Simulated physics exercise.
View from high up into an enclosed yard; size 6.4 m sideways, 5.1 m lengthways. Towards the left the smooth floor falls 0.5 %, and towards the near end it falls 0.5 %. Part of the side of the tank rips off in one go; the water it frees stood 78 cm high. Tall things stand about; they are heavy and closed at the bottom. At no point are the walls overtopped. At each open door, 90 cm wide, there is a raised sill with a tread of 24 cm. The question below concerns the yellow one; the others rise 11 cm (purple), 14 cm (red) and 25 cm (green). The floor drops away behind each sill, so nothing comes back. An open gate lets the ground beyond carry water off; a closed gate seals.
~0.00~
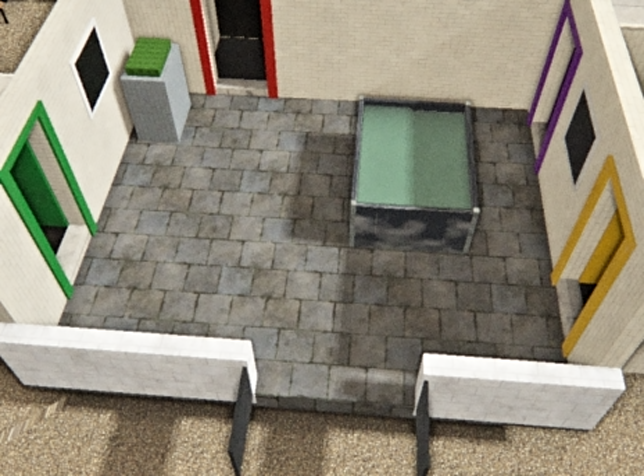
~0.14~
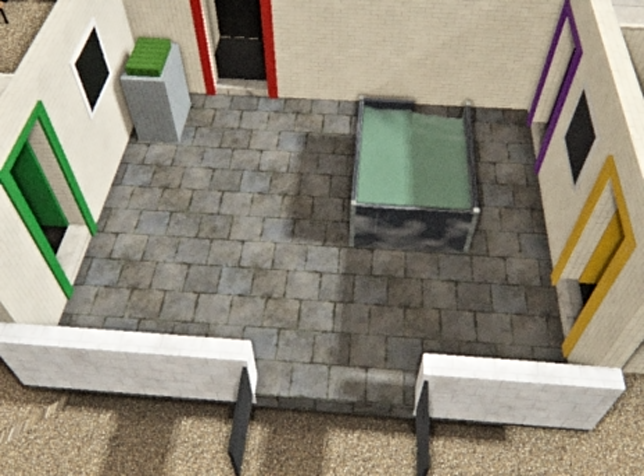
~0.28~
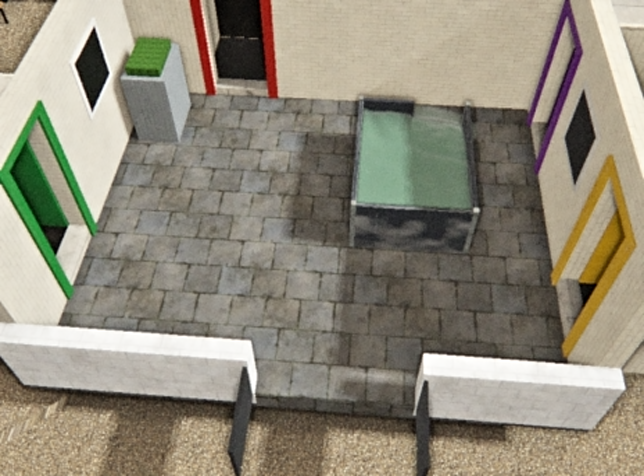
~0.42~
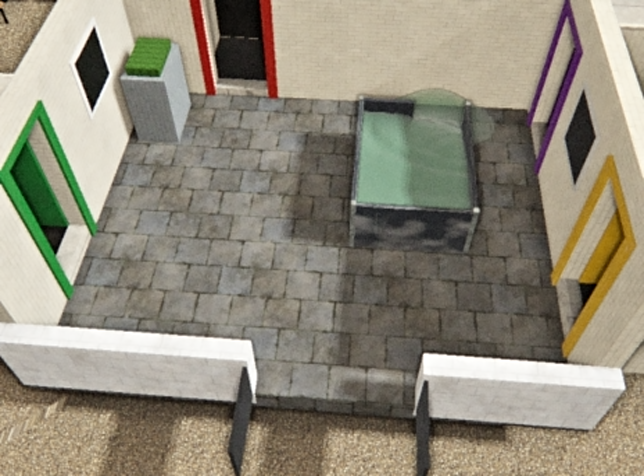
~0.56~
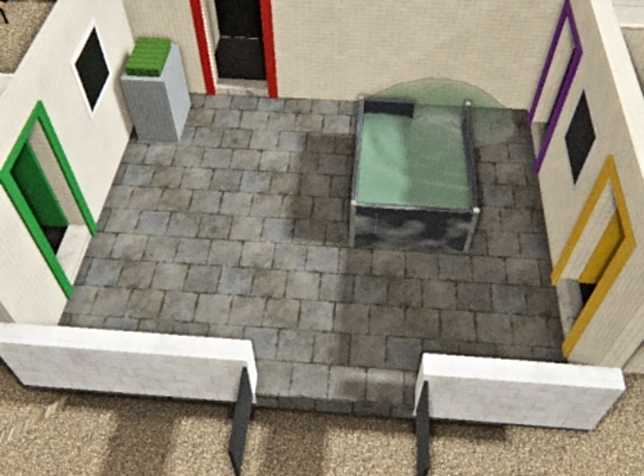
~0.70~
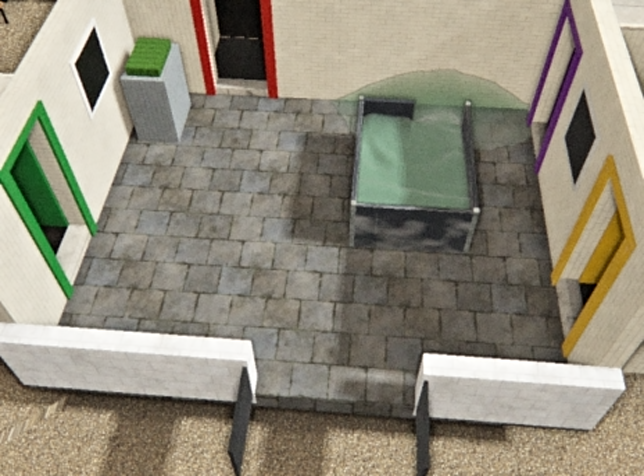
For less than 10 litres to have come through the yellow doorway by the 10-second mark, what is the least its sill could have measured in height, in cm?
9.5 cm or so.
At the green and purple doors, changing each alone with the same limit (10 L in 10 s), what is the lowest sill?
You'd want about 8.0 centimetres at green and about 33 centimetres at purple.
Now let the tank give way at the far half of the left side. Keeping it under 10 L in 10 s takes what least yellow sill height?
With that break, close to 9.0 cm.
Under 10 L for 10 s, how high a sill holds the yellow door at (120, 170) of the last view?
It needs about 9.0 cm.
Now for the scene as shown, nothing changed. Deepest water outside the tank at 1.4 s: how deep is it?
About 57 cm.
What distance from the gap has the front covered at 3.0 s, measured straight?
Front distance: Approx. 5.4 m.
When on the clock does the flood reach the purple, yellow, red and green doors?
Purple 0.9 s, yellow 2.2 s, red 1.2 s, green 3.0 s.
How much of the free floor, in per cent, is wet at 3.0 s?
Wet: Close to 55 %.
After 1.4 s water covers 20 % of the floor, deepest (57 cm) near (523, 111); it has not reached the yellow door.
After 3.0 s water covers 55 % of the floor, deepest (32 cm) near (523, 111); 3 cm at the yellow door, 0 litres in over its 18 cm sill.
After 10.0 s water covers 95 % of the floor, deepest (12 cm) near (105, 204); 7 cm at the yellow door, 0 litres in over its 18 cm sill.
At the yellow door as built, the water arrived by 2.2 s and peaked near 13 cm at 6.2 s.
With a sill of 8.5 cm, 18 litres would have come in within the 10 s; with 12 cm, 2 litres. So under 10 litres takes about 9.5 cm.
